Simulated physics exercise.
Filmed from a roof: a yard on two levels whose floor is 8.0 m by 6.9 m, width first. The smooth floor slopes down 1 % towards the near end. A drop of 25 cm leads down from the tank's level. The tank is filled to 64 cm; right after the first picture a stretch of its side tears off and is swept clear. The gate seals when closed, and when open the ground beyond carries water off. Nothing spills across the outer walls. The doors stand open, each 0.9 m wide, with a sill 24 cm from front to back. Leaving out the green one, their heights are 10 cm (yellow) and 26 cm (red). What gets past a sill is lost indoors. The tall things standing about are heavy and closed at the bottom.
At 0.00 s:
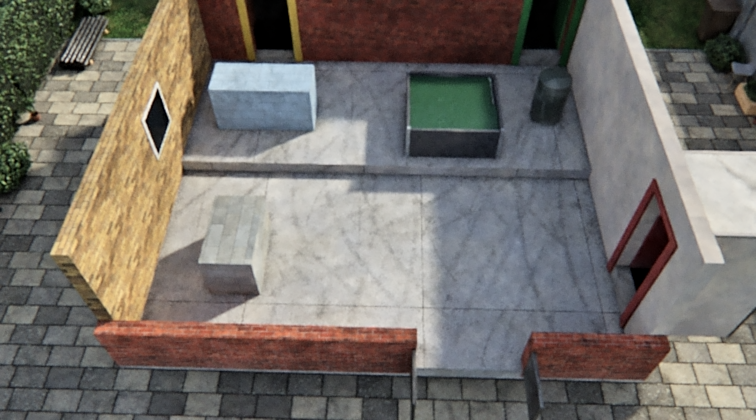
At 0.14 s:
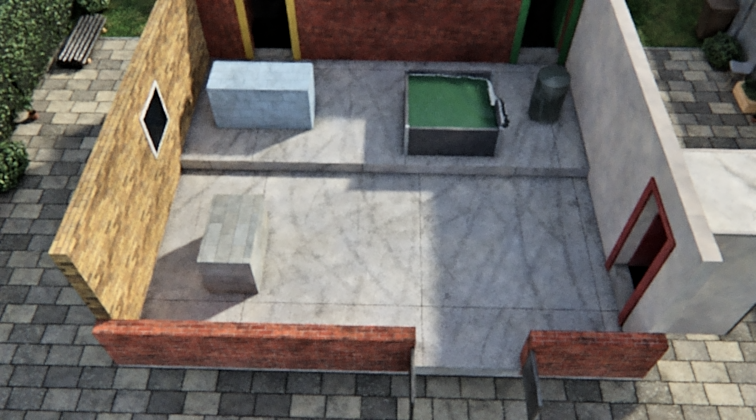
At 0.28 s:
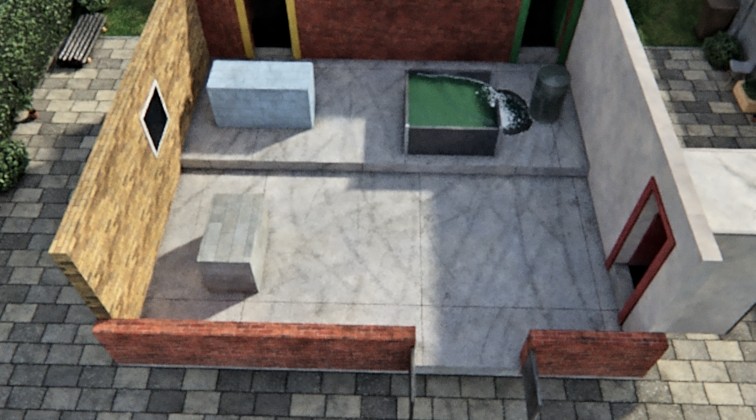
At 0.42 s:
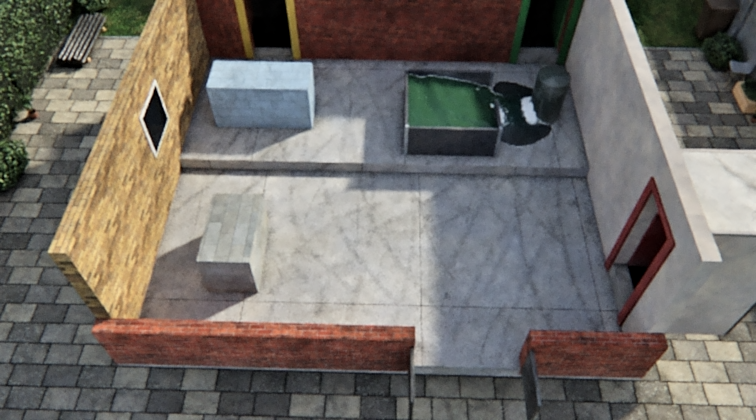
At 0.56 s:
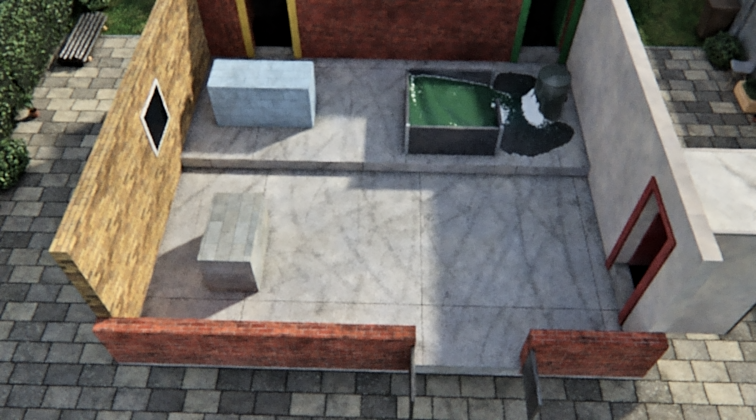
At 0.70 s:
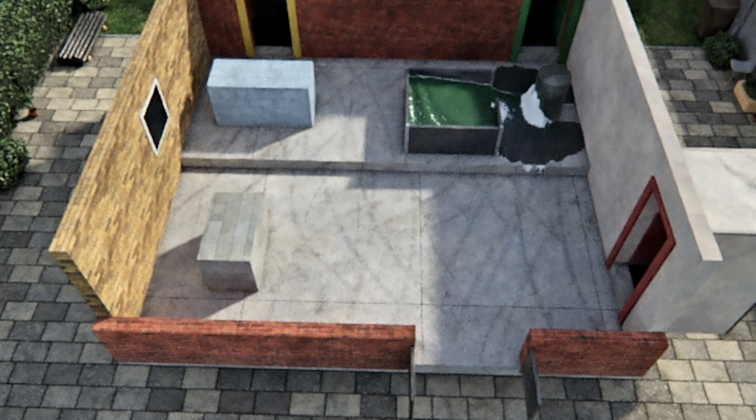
Green-looking water pours out of the right side of a dark rectangular tank on the upper level of a walled yard, spreads across the grey floor around a dark cylindrical container, and reaches the edge of the step.
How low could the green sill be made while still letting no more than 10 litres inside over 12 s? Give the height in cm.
Some 28 cm above the ground.
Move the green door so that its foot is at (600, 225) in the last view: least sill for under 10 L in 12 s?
About 5.5 cm.
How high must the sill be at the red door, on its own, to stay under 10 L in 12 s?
About 7.5 cm at red.
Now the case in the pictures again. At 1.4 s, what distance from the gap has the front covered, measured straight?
Roughly 3.2 m.
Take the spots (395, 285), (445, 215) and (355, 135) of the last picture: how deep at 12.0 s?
Roughly 2, 1 and 1 cm, in turn.
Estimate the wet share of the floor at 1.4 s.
Some 10 per cent of it.
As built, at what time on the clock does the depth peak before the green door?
Around 1.4 s.
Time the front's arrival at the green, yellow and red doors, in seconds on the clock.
Green 0.9 s, yellow 6.0 s, red 2.0 s.
After 1.4 s water covers 10 % of the floor, deepest (44 cm) near (523, 114); 34 cm at the green door, 0 litres in over its 25 cm sill.
After 3.0 s water covers 25 % of the floor, deepest (26 cm) near (523, 114); 22 cm at the green door, 22 litres in over its 25 cm sill.
After 12.0 s water covers 80 % of the floor, deepest (8 cm) near (591, 355); 5 cm at the green door, 23 litres in over its 25 cm sill.
At the green door as built, the water arrived by 0.9 s and peaked near 34 cm at 1.4 s.
With a sill of 25.5 cm, 21 litres would have come in within the 12 s; with 34.5 cm, 1 litre. So under 10 litres takes about 28 cm.
